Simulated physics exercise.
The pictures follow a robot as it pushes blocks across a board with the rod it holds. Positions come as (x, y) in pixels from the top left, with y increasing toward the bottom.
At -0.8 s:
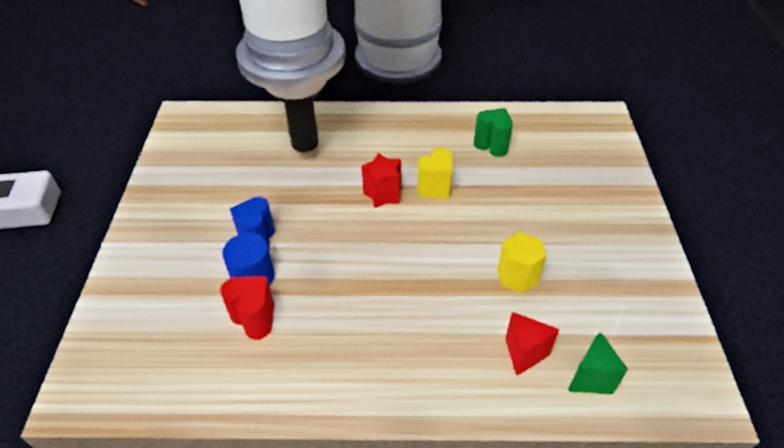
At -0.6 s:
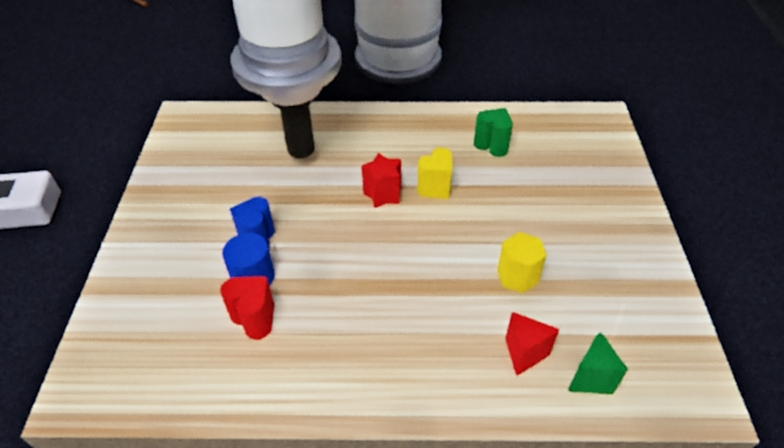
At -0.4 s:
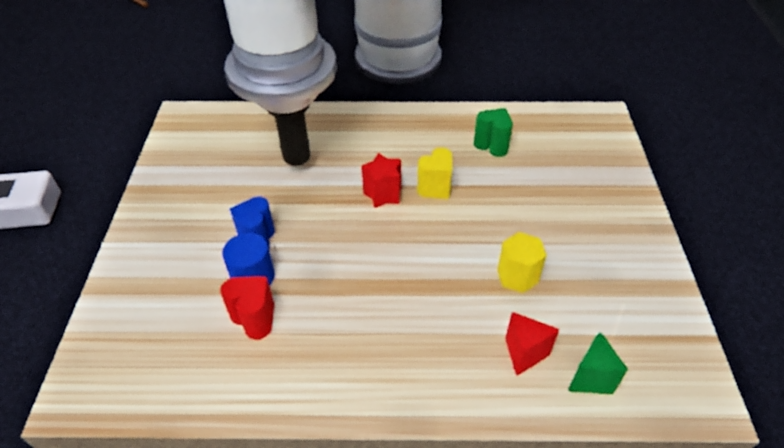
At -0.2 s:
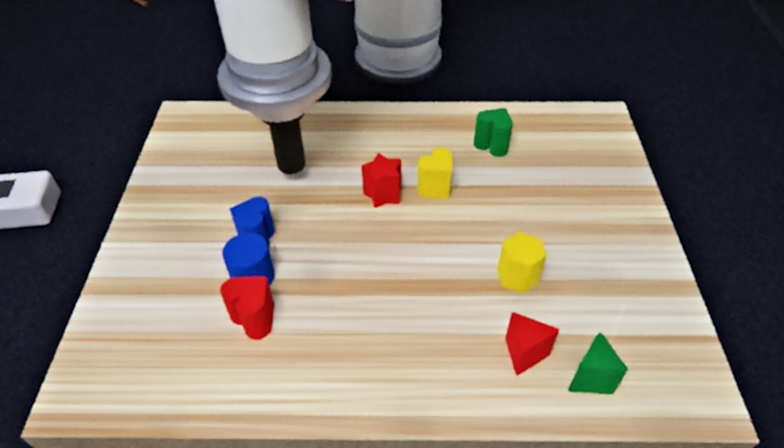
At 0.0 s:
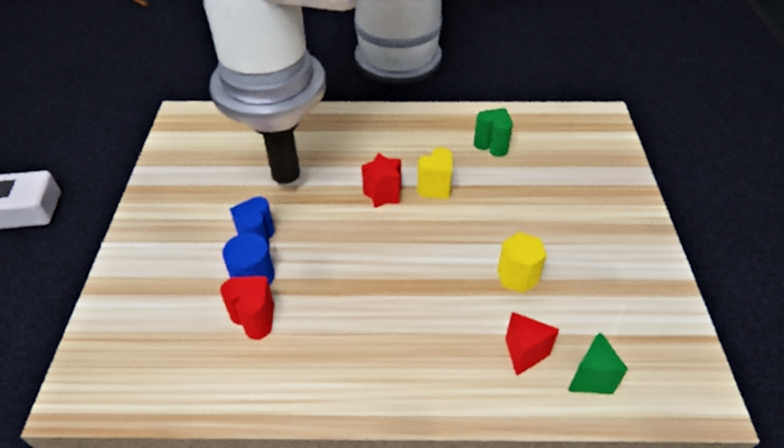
A robot arm with a black rod at its tip moves slowly down and slightly left over the upper left of a striped wooden board, seen from above by a still camera. Two blue blocks and a red heart stand stacked in a line at left, with a red star, yellow heart and green block above, and yellow, red and green blocks at right. The rod nears the upper blue block without touching it, and every block stays still.
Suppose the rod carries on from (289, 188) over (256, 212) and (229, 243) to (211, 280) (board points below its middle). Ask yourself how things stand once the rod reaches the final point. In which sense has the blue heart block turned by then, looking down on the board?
The twist is anticlockwise.
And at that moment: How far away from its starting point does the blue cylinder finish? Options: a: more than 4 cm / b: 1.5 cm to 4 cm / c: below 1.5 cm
I choose c.
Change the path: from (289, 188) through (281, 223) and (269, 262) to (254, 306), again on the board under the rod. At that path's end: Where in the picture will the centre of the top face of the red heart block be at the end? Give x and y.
(238, 314)
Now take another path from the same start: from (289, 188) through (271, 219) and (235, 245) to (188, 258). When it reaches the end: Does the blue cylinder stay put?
No, that is not what happens.
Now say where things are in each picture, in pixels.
The first picture shows lower end of the rod (305, 144), tops of blocks, blue cylinder (245, 249), red heart block (246, 292), blue heart block (250, 211).
The second picture shows rod (301, 150), blocks as before.
The third picture shows rod (297, 157), blocks as before.
The fourth picture shows rod (292, 166), blocks as before.
The fifth picture shows rod (286, 175), blue cylinder (245, 249), red heart block (246, 292), blue heart block (250, 211).
The first path, step by step. One third of the way, rod (252, 200); nothing pushed yet.
Two thirds of the way, rod (225, 230); blue cylinder (247, 252); blue heart block (249, 221), turned 40° anticlockwise.
At the end, rod (206, 268); blue cylinder (247, 252); red heart block not moved; blue heart block (250, 222), turned 45° anticlockwise.
